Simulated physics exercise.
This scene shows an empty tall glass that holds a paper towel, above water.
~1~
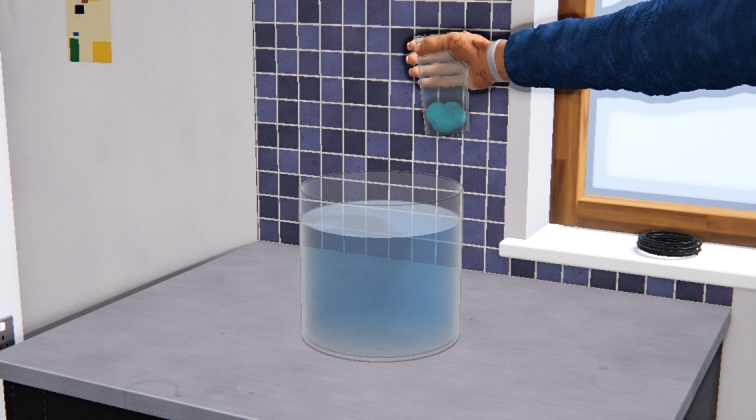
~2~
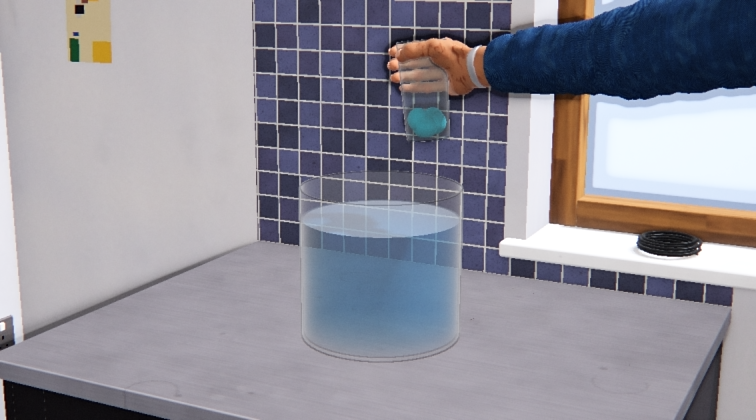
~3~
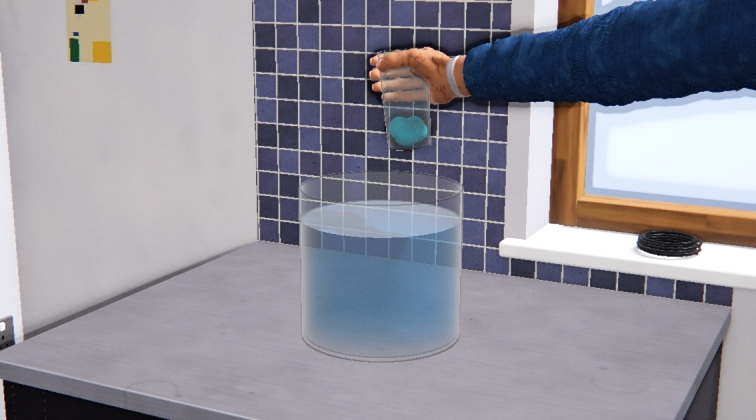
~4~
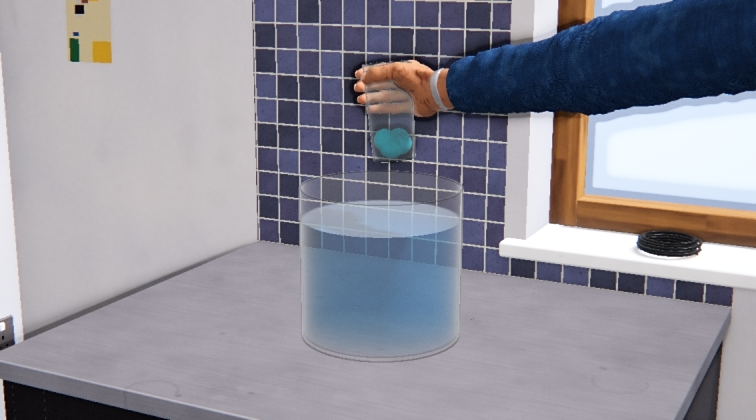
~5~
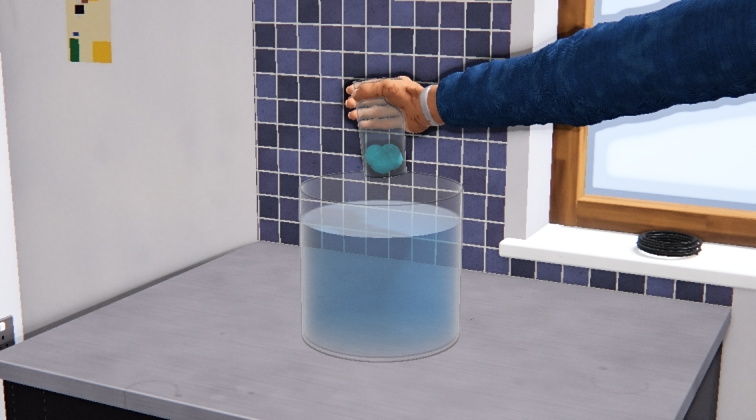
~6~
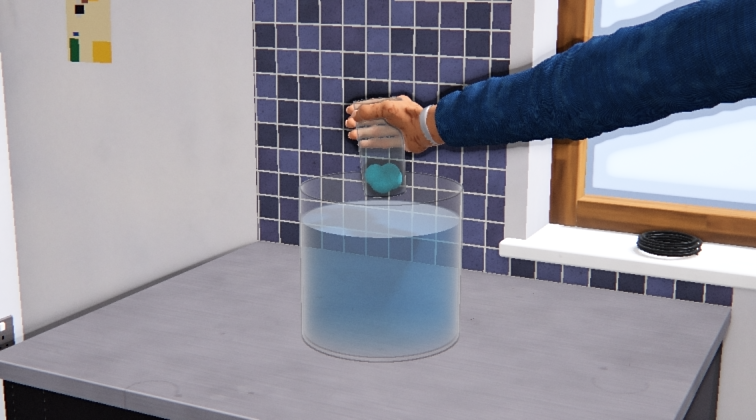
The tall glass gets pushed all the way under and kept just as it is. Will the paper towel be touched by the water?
Yes.
Soon after, the tall glass enters the water.
Later, water pours in as the air escapes.
In the end, the tall glass is under, flooded, and the paper towel is wet.
